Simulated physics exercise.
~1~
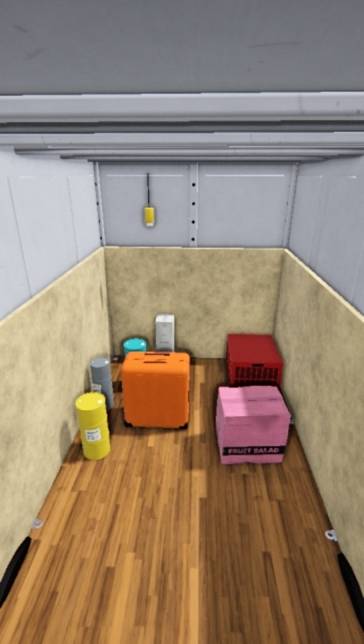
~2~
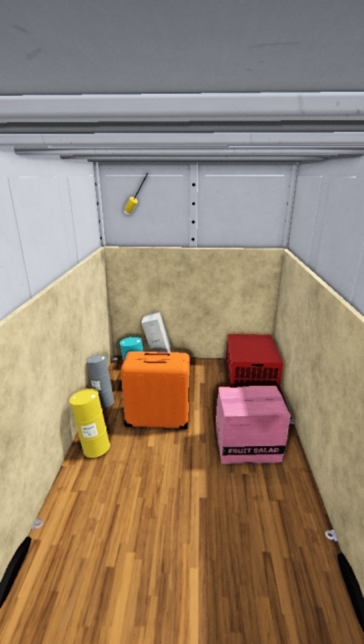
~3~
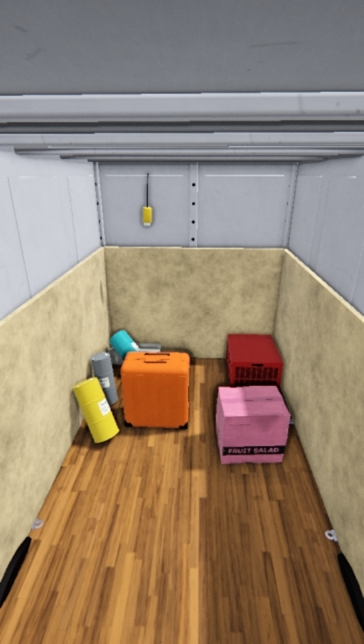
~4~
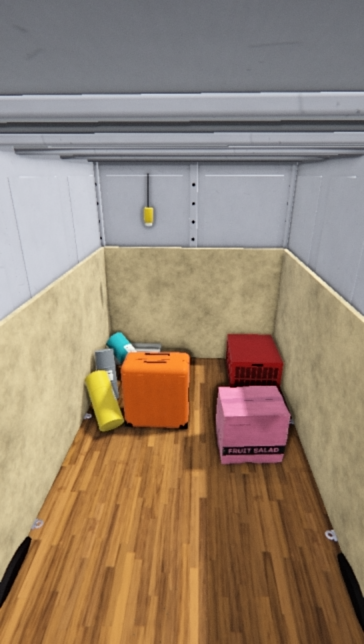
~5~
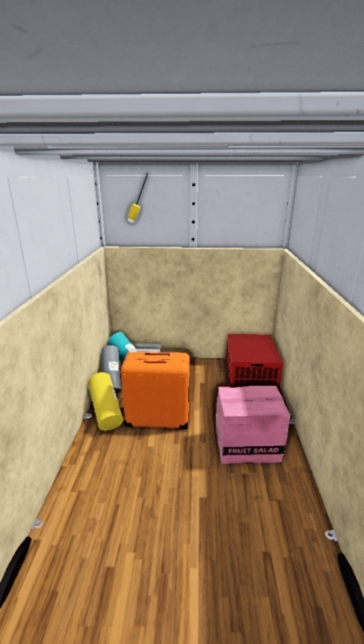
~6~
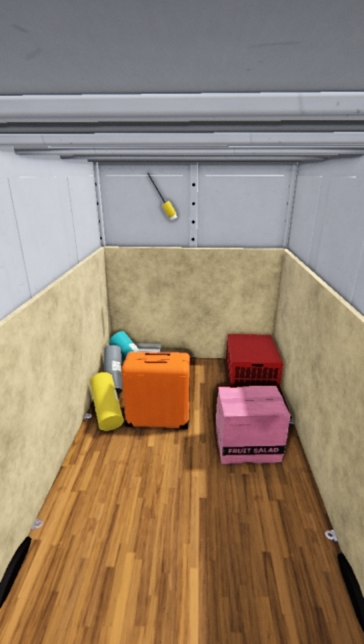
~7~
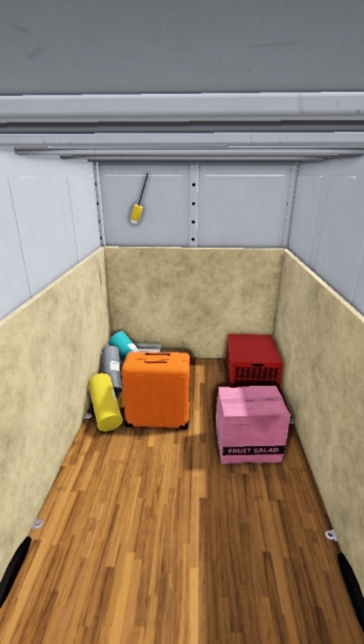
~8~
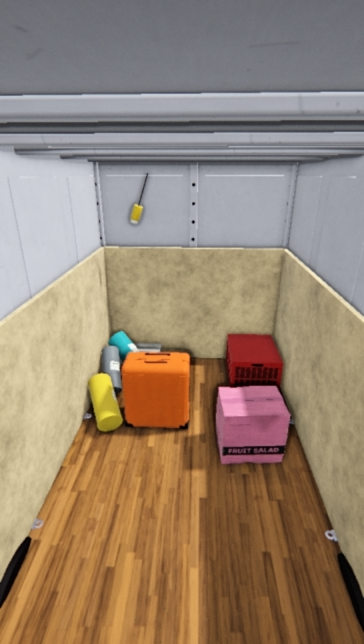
Orange suitcase, red crate and pink box staying put in a van as a white box and three canisters topple over.
